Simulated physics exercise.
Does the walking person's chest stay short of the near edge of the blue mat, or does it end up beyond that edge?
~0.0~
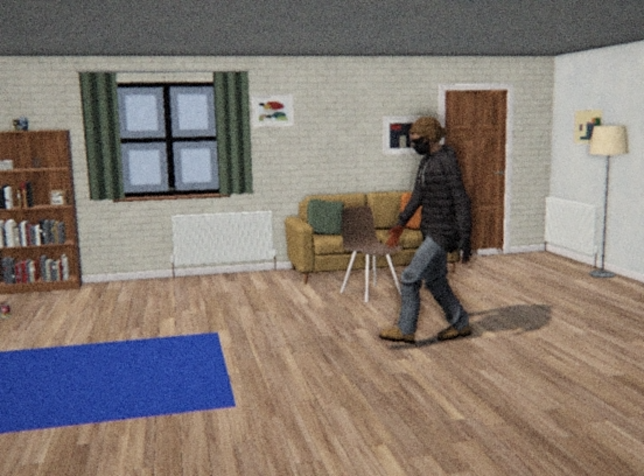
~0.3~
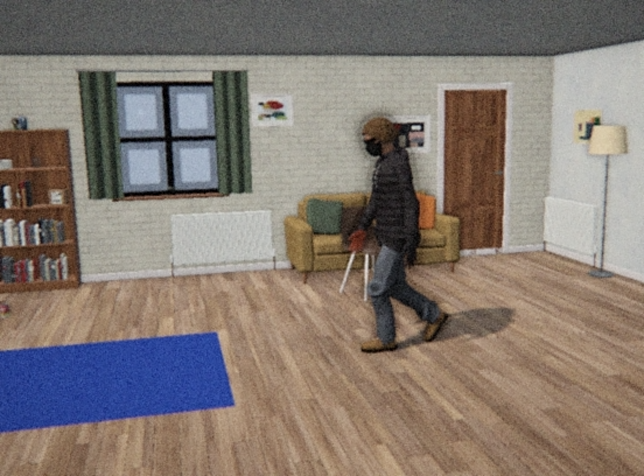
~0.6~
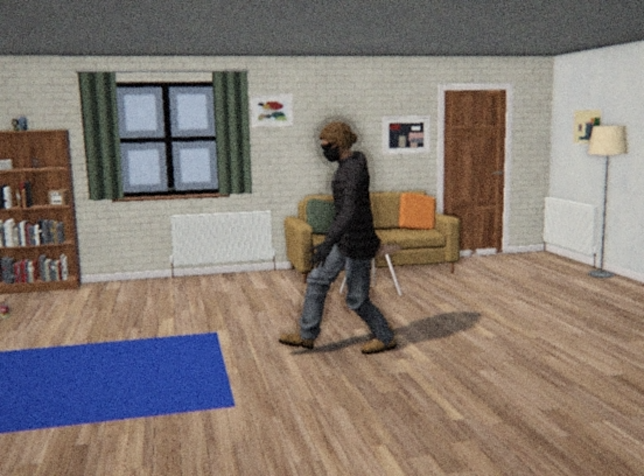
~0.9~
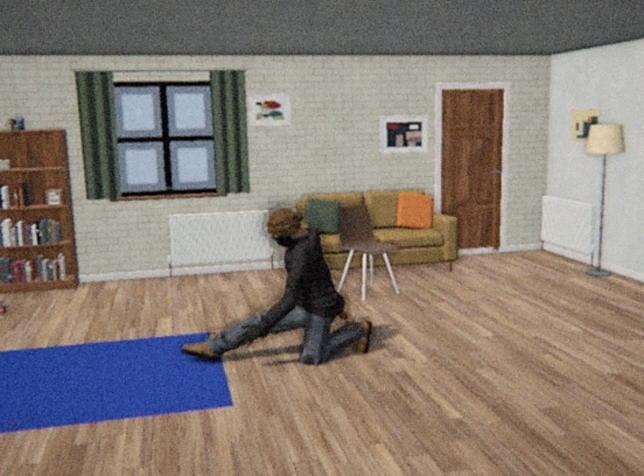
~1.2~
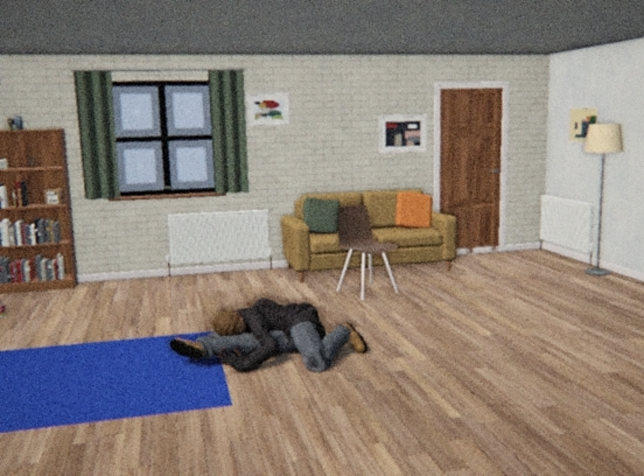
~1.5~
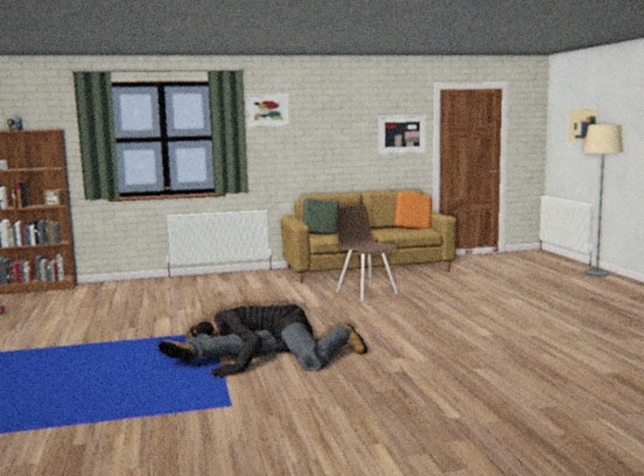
The chest stays short of the near edge of the blue mat. The person crumples at the edge and comes to rest with the chest still on the wooden floor side.
Masked person in a dark jacket walking left towards a blue mat, collapsing at its edge and lying folded over on the floor.
